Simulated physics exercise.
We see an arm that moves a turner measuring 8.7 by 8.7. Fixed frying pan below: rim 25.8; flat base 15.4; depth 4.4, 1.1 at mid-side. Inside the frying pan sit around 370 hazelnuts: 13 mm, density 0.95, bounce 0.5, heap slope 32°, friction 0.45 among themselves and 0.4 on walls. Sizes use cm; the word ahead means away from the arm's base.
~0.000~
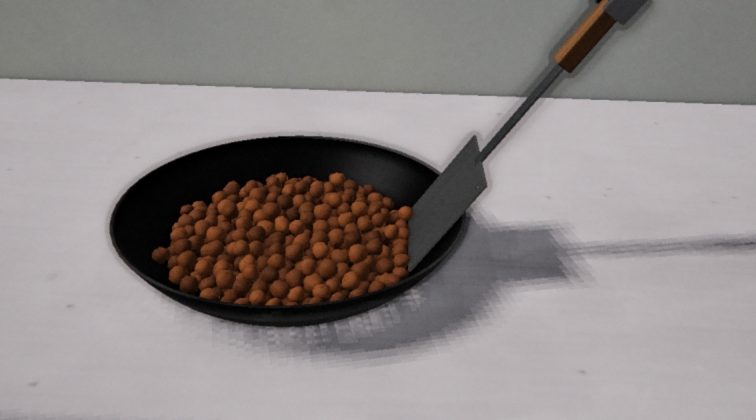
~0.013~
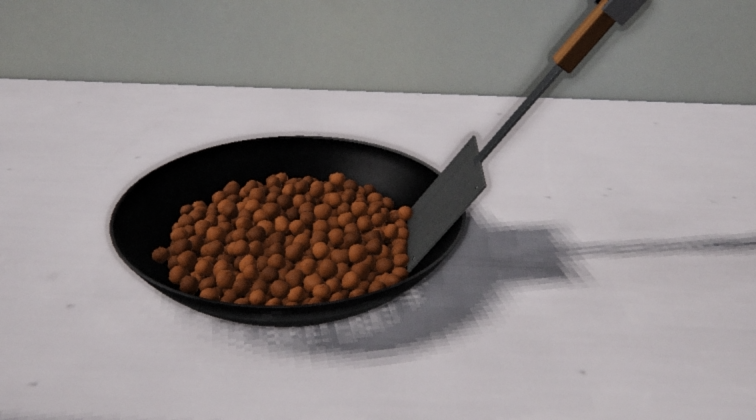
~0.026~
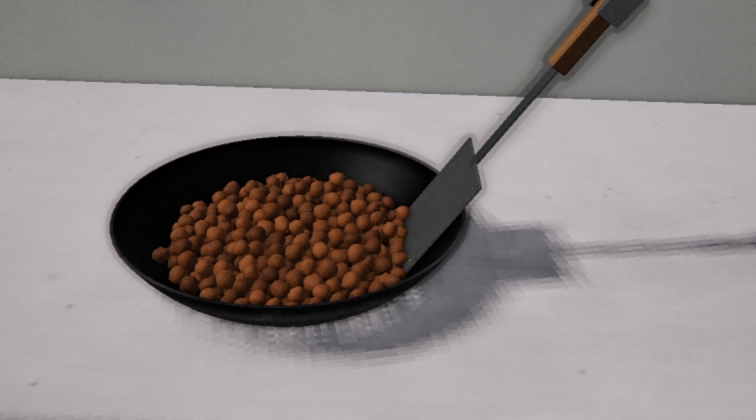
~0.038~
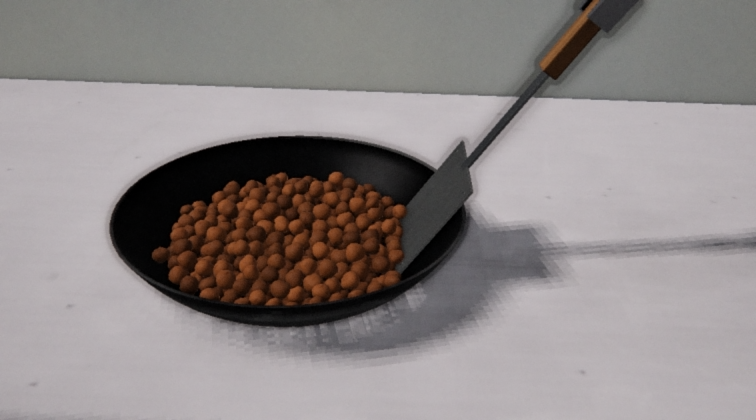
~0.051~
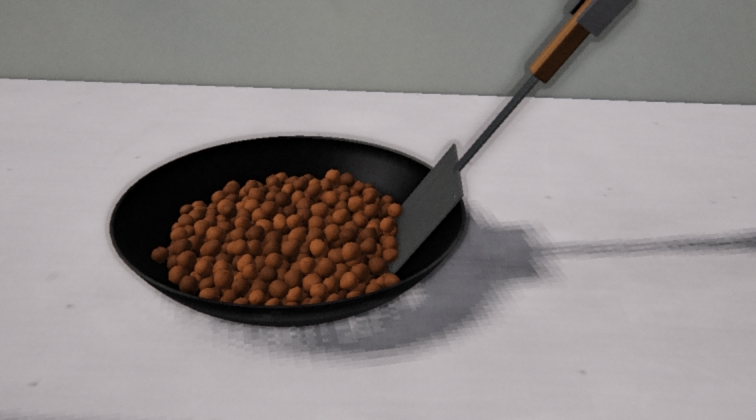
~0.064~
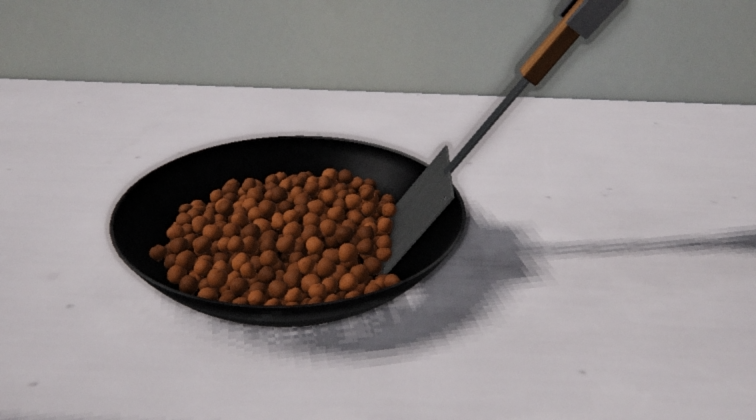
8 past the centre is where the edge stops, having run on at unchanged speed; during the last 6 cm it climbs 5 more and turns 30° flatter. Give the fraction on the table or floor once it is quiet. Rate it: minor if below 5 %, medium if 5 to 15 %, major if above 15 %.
Rating: Medium.
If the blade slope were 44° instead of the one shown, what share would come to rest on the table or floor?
I'd expect near 10 percent then.
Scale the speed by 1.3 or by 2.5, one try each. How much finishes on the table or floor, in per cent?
Roughly 15 percent for the first try, 30 percent for the second.
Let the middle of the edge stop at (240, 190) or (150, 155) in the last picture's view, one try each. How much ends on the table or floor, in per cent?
Roughly 0 and 25 per cent.
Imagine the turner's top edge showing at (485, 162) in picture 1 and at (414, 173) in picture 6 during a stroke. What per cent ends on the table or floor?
It comes to something like 25 %, give or take.
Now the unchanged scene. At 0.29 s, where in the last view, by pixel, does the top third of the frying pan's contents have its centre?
I'd put it somewhere near (218, 204).
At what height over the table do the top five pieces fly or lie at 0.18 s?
Roughly 4 cm.
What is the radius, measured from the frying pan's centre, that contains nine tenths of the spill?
I'd estimate close to 35 centimetres.
After 0.18 s, sloping 56°, highest piece 4 above the table; 373 in the frying pan.
After 0.29 s, sloping 45°, highest piece 6 above the table; 373 in the frying pan.
After 0.55 s, sloping 26°, highest piece 6 above the table; 341 in the frying pan, 31 on the table or floor, 1 on the blade or in flight.
After 1.60 s, sloping 26°, highest piece 5 above the table; 341 in the frying pan, 32 on the table or floor.
In the end, 341 in the frying pan, 32 on the table or floor. That is 9 % on the table or floor.
